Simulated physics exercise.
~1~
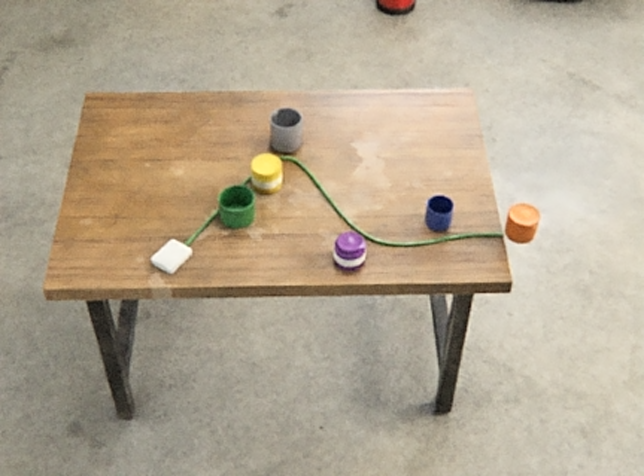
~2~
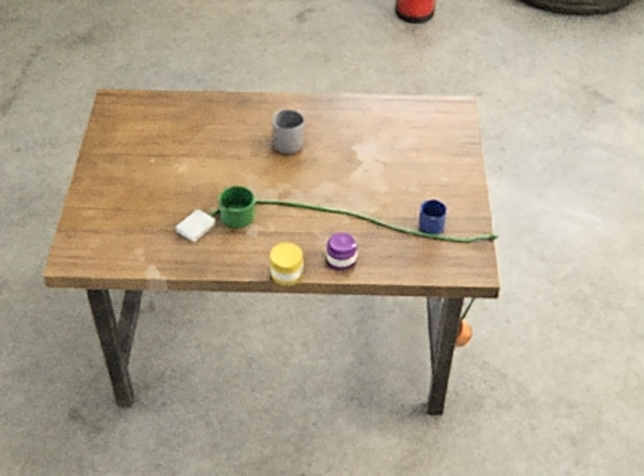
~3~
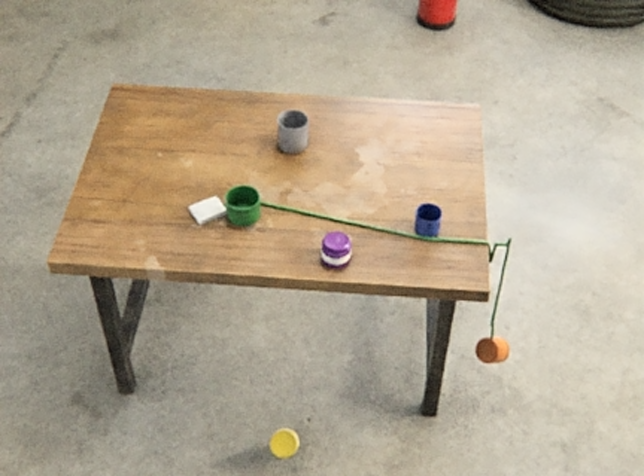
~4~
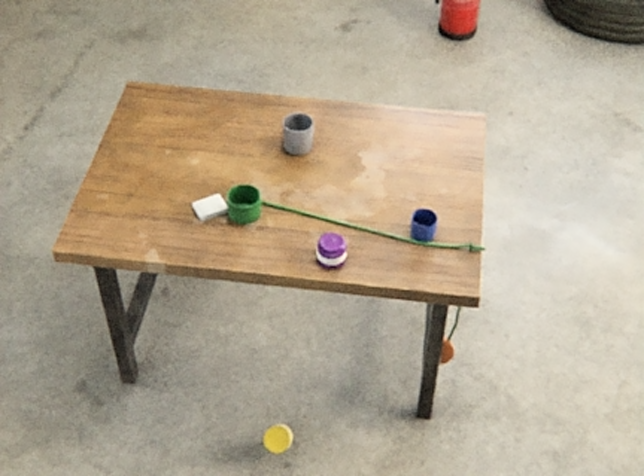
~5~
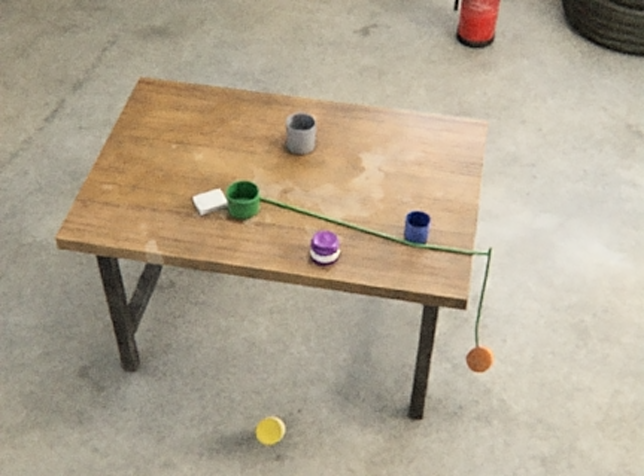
An orange speaker tied to a green cable hangs in the air just off the right edge of a wooden workbench, seen from above on a concrete floor. The cable winds past a blue cup, a purple jar, a grey mug, a yellow canister and a green mug to a white phone at left. The speaker drops, and the tightening cable pulls the phone toward the green mug while the canister shifts to the front edge. The canister falls to the floor as the speaker swings below the edge. Finally the speaker dangles, while the phone, cup, jar and both mugs remain on top.
